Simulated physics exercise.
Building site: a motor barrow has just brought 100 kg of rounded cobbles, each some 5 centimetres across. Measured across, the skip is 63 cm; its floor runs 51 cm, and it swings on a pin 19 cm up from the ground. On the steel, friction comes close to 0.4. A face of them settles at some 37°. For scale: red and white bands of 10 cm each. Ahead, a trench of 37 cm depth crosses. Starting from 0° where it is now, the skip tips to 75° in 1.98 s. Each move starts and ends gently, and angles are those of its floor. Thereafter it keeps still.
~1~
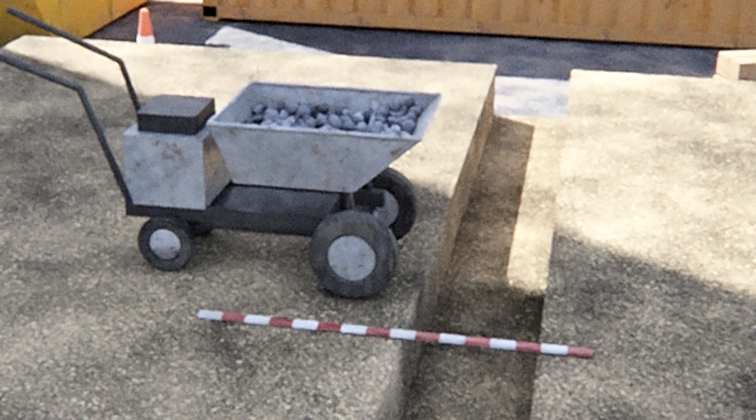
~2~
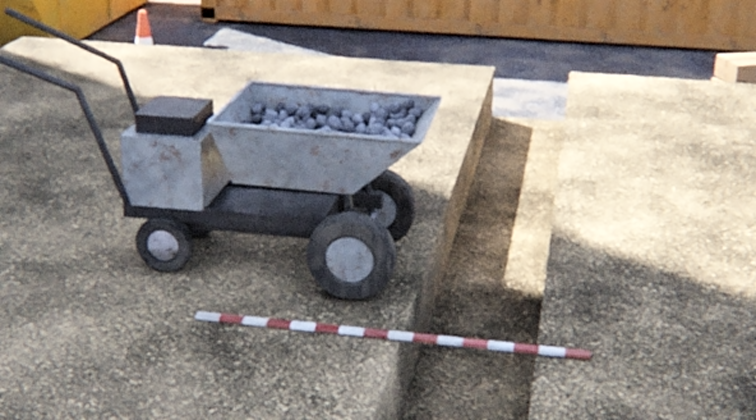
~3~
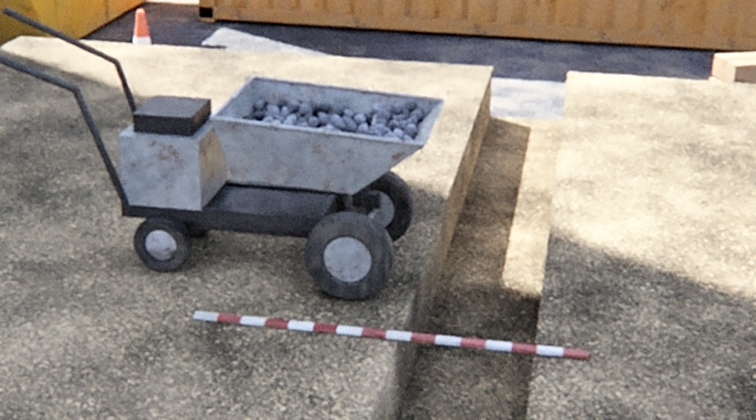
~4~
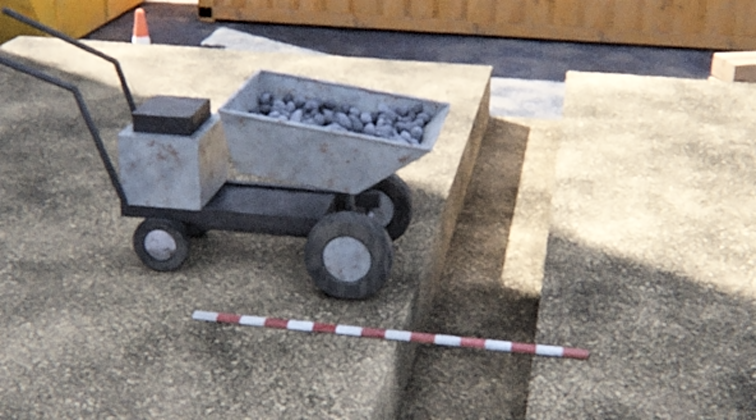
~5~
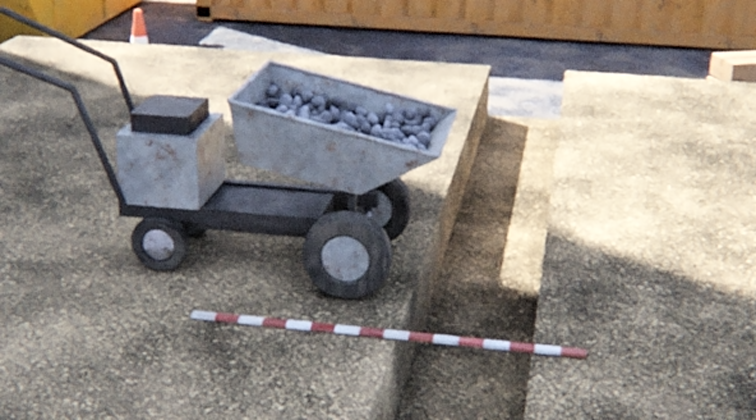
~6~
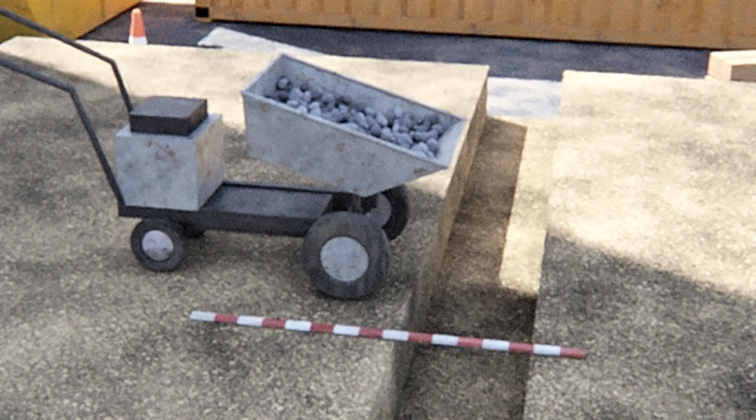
To begin with, a motor barrow loaded with rounded grey cobbles stands beside a trench, its skip level, with a red and white pole lying across the foreground. Then the skip slowly tilts toward the trench on the right, its rear end rising and front lip lowering, while the wheels stay put.
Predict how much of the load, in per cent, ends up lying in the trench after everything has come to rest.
Roughly 78 per cent of it.
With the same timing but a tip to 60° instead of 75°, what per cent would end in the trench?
Trench share: Approx. 75%.
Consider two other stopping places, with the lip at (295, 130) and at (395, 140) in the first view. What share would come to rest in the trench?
Roughly 55 in a hundred, then 100 in a hundred.
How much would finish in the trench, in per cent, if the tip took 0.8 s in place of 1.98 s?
With that change, it comes to around 70 per cent.
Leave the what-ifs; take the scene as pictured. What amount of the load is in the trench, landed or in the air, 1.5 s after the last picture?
By that moment, roughly 65 per cent of the load.
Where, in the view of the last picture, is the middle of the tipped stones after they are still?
Look at roughly (509, 344).
Then, 0.9 s after the last picture the floor is at 63°, 97 % in the skip, 3 % in the trench; the foremost stones are at (519, 271).
Then, 1.5 s after the last picture the floor is at 75°, 13 % in the skip, 66 % in the trench, 21 % past the trench; the foremost stones are at (659, 300).
Then, 1.8 s after the last picture the floor is at 75°, 0 % in the skip, 78 % in the trench, 22 % past the trench; the foremost stones are at (701, 299).
Then, 3.8 s after the last picture the floor is at 75°, 0 % in the skip, 78 % in the trench, 22 % past the trench; the foremost stones are at (706, 299).
